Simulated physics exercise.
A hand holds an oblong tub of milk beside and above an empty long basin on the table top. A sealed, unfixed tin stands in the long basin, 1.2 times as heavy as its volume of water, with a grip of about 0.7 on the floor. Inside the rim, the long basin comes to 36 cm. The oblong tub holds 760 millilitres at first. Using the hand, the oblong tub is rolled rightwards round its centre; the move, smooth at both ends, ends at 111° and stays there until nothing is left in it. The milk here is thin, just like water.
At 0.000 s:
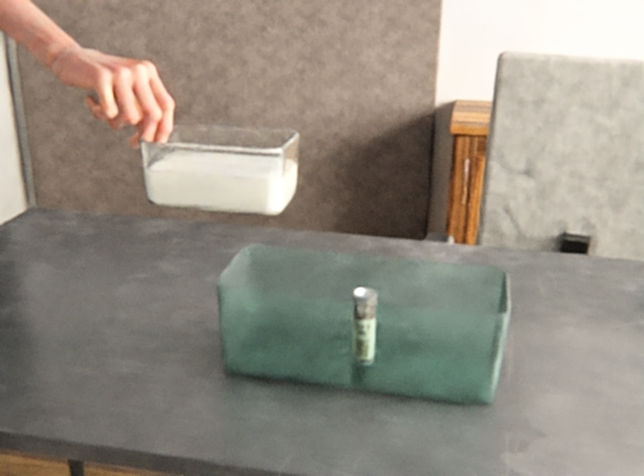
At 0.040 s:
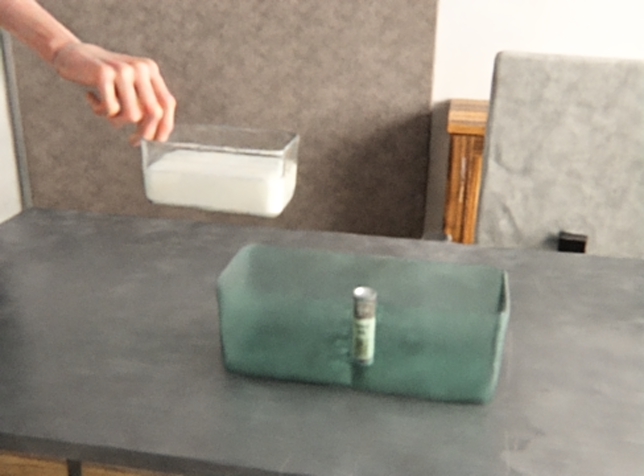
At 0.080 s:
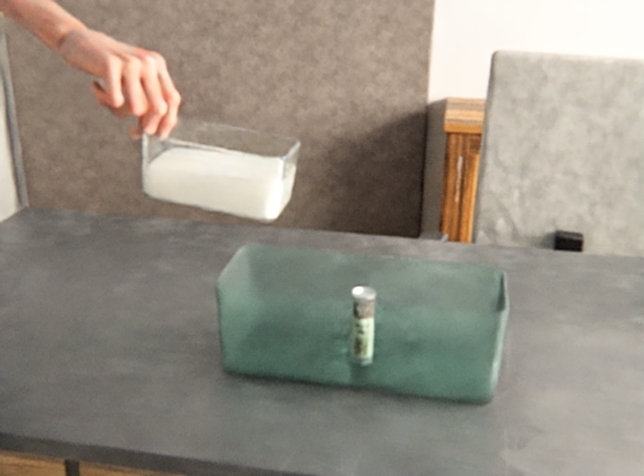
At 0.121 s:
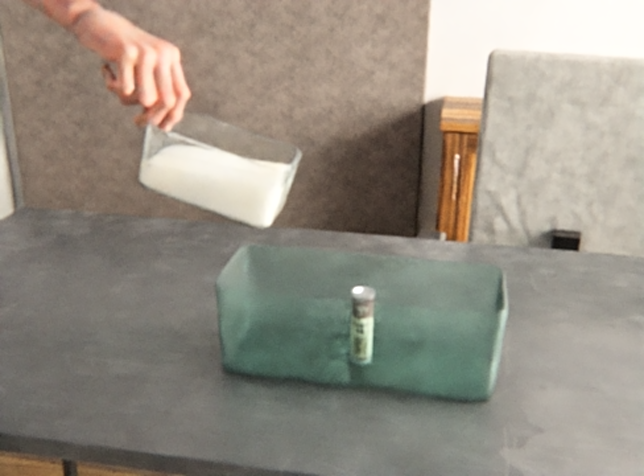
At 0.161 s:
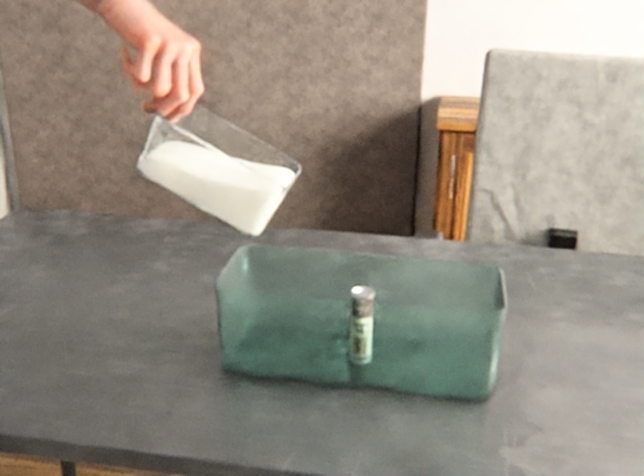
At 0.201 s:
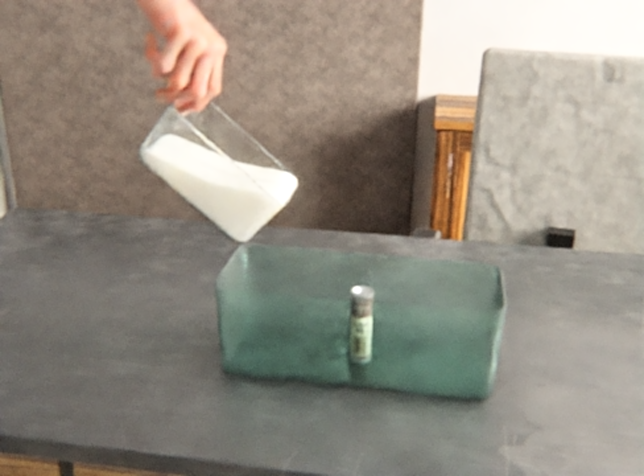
A hand held a clear oblong tub of milk above a long greenish basin with a small tin by it on a dark table, then smoothly tilted the tub steeply down to the right.
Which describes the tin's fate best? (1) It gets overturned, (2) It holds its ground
2.
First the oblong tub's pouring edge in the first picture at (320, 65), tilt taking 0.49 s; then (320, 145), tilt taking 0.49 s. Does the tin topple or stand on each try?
Try 1: Tipped over; try 2: Tipped over.
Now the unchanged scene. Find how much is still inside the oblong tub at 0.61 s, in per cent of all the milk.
Around 4 in a hundred is still there.
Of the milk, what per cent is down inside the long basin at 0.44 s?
Around 56%.
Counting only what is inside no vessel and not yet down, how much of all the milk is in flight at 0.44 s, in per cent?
Near 32 per cent at that moment.
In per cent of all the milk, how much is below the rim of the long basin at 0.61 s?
The fraction sits near 90 in a hundred.
Then, 0.44 s in, the tilt is 108° and 13 per cent is still to pour; the tin stands where it began.
Then, 0.61 s in, the tilt is 111° and 4 per cent is still to pour; the tin stands where it began.
Then, 0.79 s in, the tilt is 111° and 0 per cent is still to pour; the tin stands where it began.
Then, 0.99 s in, the tilt is 111° and 0 per cent is still to pour; the tin stands where it began.
Finally, the tin stands where it began.
